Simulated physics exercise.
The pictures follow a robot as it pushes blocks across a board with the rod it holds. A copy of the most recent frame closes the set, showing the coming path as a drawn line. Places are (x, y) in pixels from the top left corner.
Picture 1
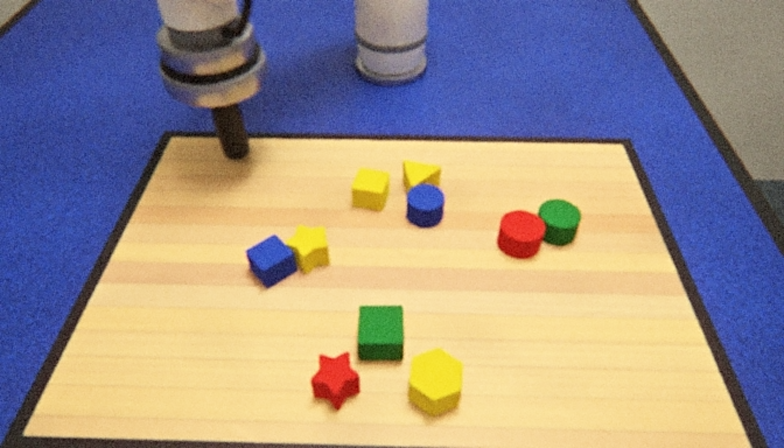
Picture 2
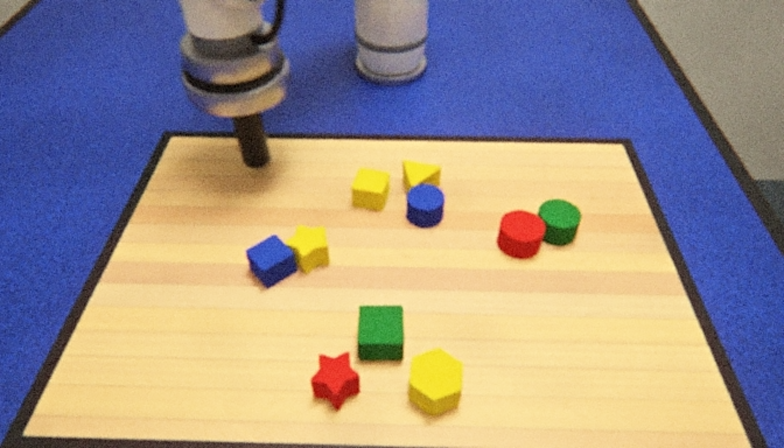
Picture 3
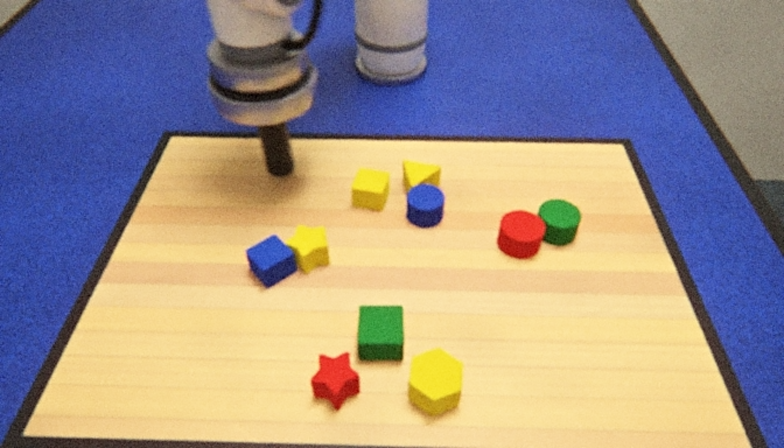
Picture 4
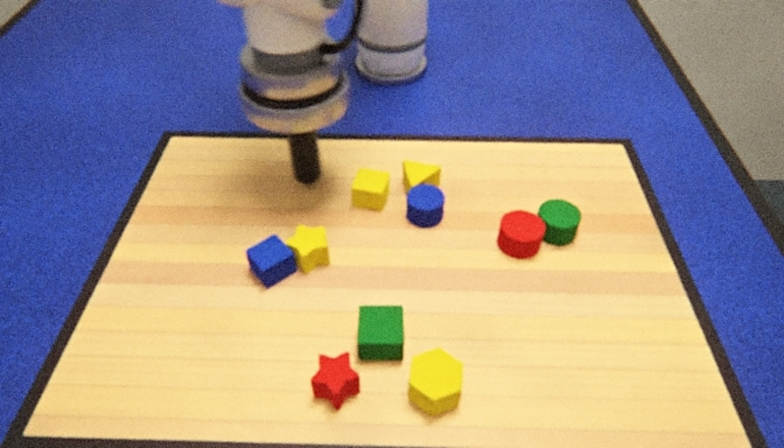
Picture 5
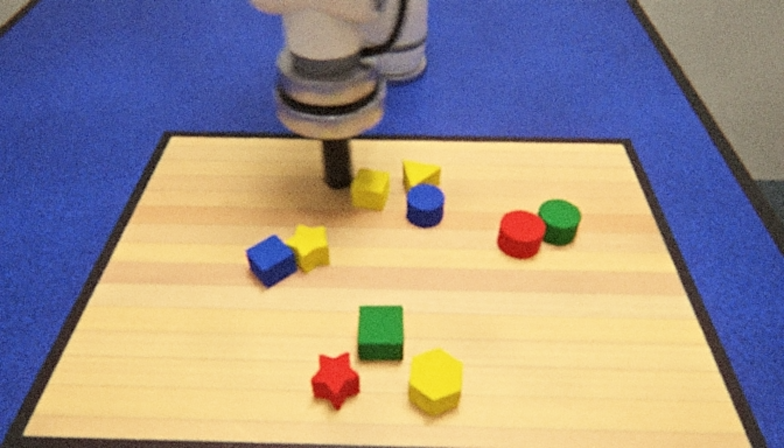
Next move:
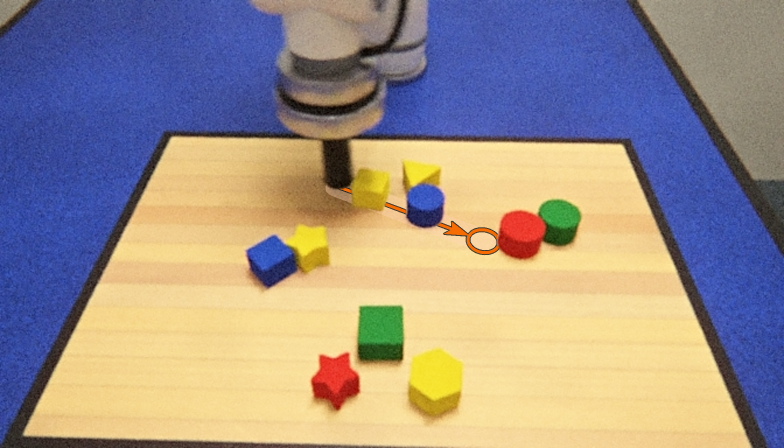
We see coloured blocks scattered on a wooden board over a blue surface, while a robotic arm with a dark rod moves steadily rightward along the board's far side, drawing close to the yellow square block; the blocks stay still.
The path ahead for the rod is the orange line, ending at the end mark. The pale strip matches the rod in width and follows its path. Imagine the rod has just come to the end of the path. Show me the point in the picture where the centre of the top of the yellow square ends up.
I'd expect the centre of its top face to be at (516, 239).
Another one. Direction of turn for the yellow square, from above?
From overhead, clockwise.
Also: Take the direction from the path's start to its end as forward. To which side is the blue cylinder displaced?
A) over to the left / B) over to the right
B.
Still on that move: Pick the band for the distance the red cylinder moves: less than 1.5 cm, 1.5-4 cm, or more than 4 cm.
It shifts by more than 4 cm.
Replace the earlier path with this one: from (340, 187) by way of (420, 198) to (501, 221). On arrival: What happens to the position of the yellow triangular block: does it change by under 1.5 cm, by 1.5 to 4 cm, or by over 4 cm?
From 1.5 to 4 cm.
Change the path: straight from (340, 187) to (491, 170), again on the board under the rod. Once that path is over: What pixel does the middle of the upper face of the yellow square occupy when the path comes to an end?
Close to (391, 185).
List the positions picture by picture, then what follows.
Rod tip at (237, 151); block tops, yellow square at (371, 180); yellow triangular block at (419, 170); blue cylinder at (426, 196); red cylinder at (523, 225), in the first picture.
Rod at (257, 160); blocks unchanged, in the second picture.
Rod at (281, 168); blocks unchanged, in the third picture.
Rod at (308, 175); blocks unchanged, in the fourth picture.
Rod at (339, 180); yellow square at (371, 180); yellow triangular block at (419, 170); blue cylinder at (426, 196); red cylinder at (523, 225), in the fifth picture.
Path on the board, straight from (340, 187) to (483, 241).
On the path given first. One third of the way, rod at (386, 197); yellow square at (415, 195); yellow triangular block at (426, 170), turned 30° anticlockwise; blue cylinder at (449, 204).
Two thirds of the way, rod at (434, 215); yellow square at (465, 214); yellow triangular block at (426, 170), turned 30° anticlockwise; blue cylinder at (501, 226); red cylinder at (544, 234).
At the end, rod at (485, 234); yellow square at (516, 239), turned 35° clockwise; yellow triangular block at (426, 170), turned 30° anticlockwise; blue cylinder at (550, 260); red cylinder at (591, 251).
